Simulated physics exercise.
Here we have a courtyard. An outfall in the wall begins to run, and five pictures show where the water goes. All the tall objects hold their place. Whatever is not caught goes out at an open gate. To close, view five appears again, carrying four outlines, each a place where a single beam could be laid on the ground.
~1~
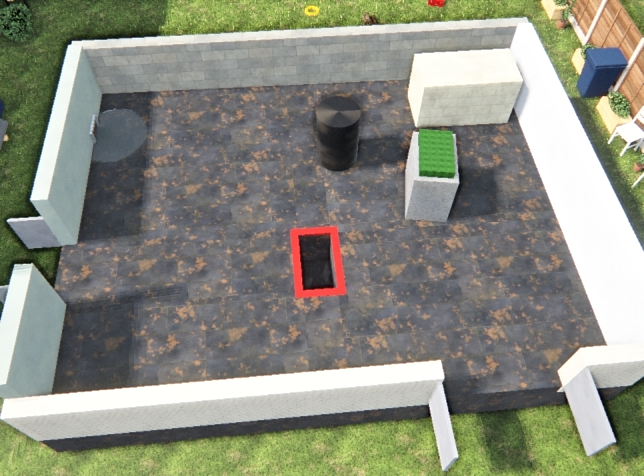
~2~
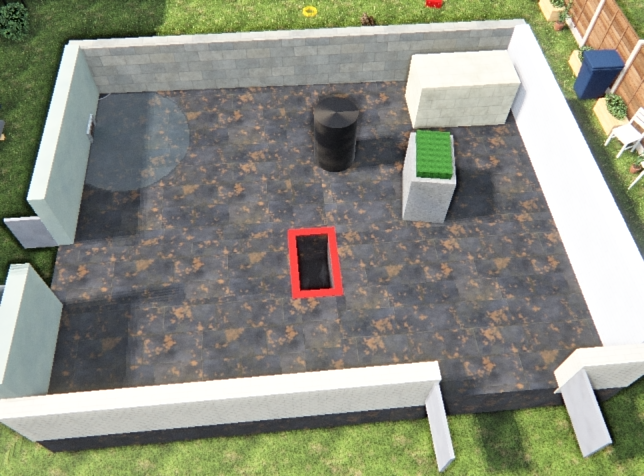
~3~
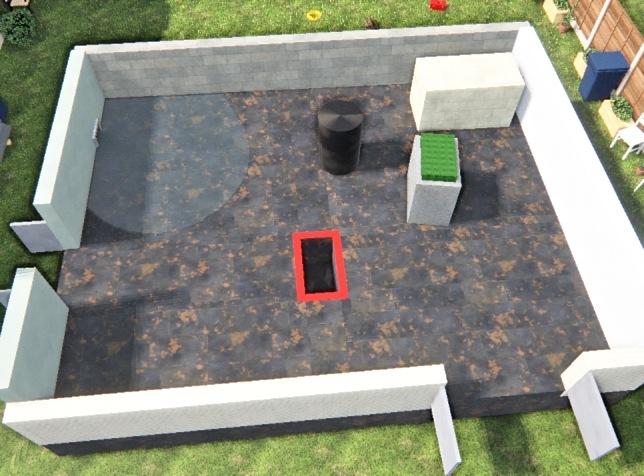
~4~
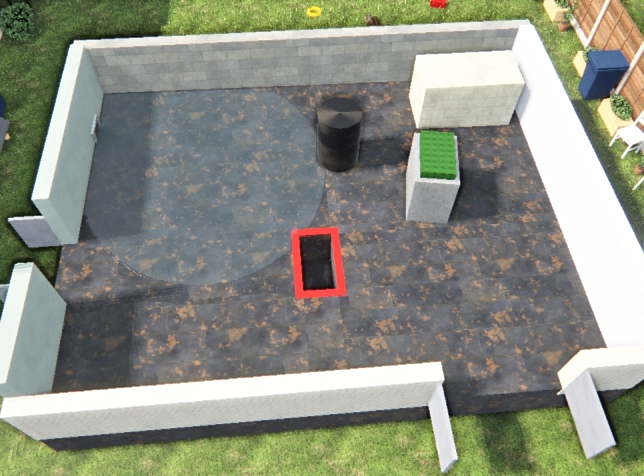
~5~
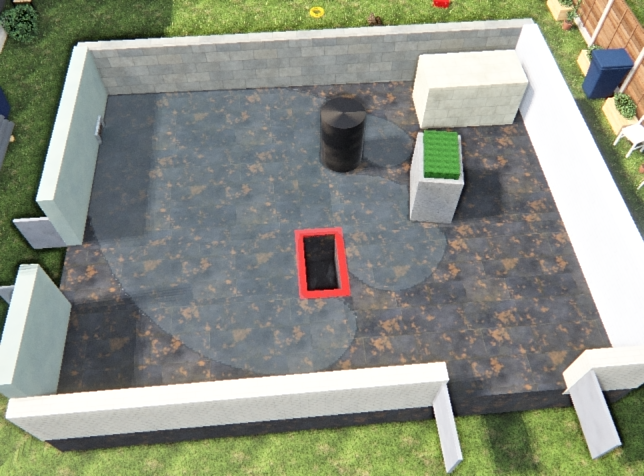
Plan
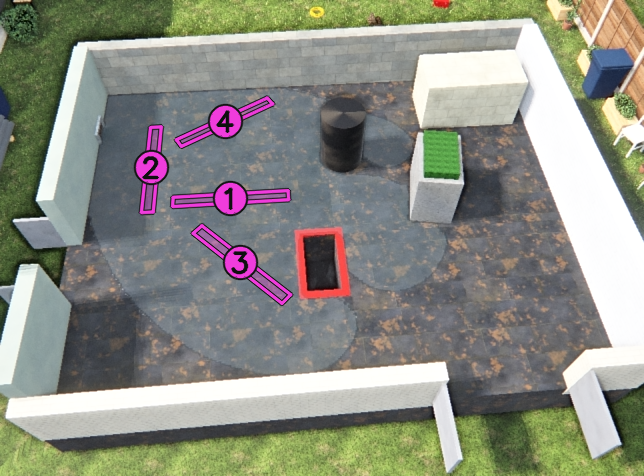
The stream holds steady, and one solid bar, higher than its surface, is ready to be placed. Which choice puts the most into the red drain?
Go for 3.
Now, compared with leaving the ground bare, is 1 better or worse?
It is worse.
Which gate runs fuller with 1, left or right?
The right gate.
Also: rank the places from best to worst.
3, 4, 2, 1.
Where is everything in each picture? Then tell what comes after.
In the first frame, outfall at (94, 130); red drain at (317, 261); open gate at (495, 376); open gate at (72, 274); 2 % of the ground under water, visible out to (142, 133); red drain still dry.
In the second frame, 8 % of the ground under water, visible out to (188, 133); red drain still dry.
In the third frame, 17 % of the ground under water, visible out to (241, 173); red drain still dry.
In the fourth frame, 31 % of the ground under water, visible out to (317, 200); red drain still dry.
In the fifth frame, 48 % of the ground under water, visible out to (430, 262); red drain taking water.
In magenta, 1 from (172, 201) to (288, 195); 2 from (147, 212) to (155, 127); 3 from (197, 229) to (286, 298); 4 from (178, 143) to (269, 100).
With 1, about 9 % of the stream goes into the red drain, about 89 % out by the gates.
With 2, about 13 % of the stream goes into the red drain, about 83 % out by the gates.
With 3, about 38 % of the stream goes into the red drain, about 60 % out by the gates.
With 4, about 26 % of the stream goes into the red drain, about 71 % out by the gates.
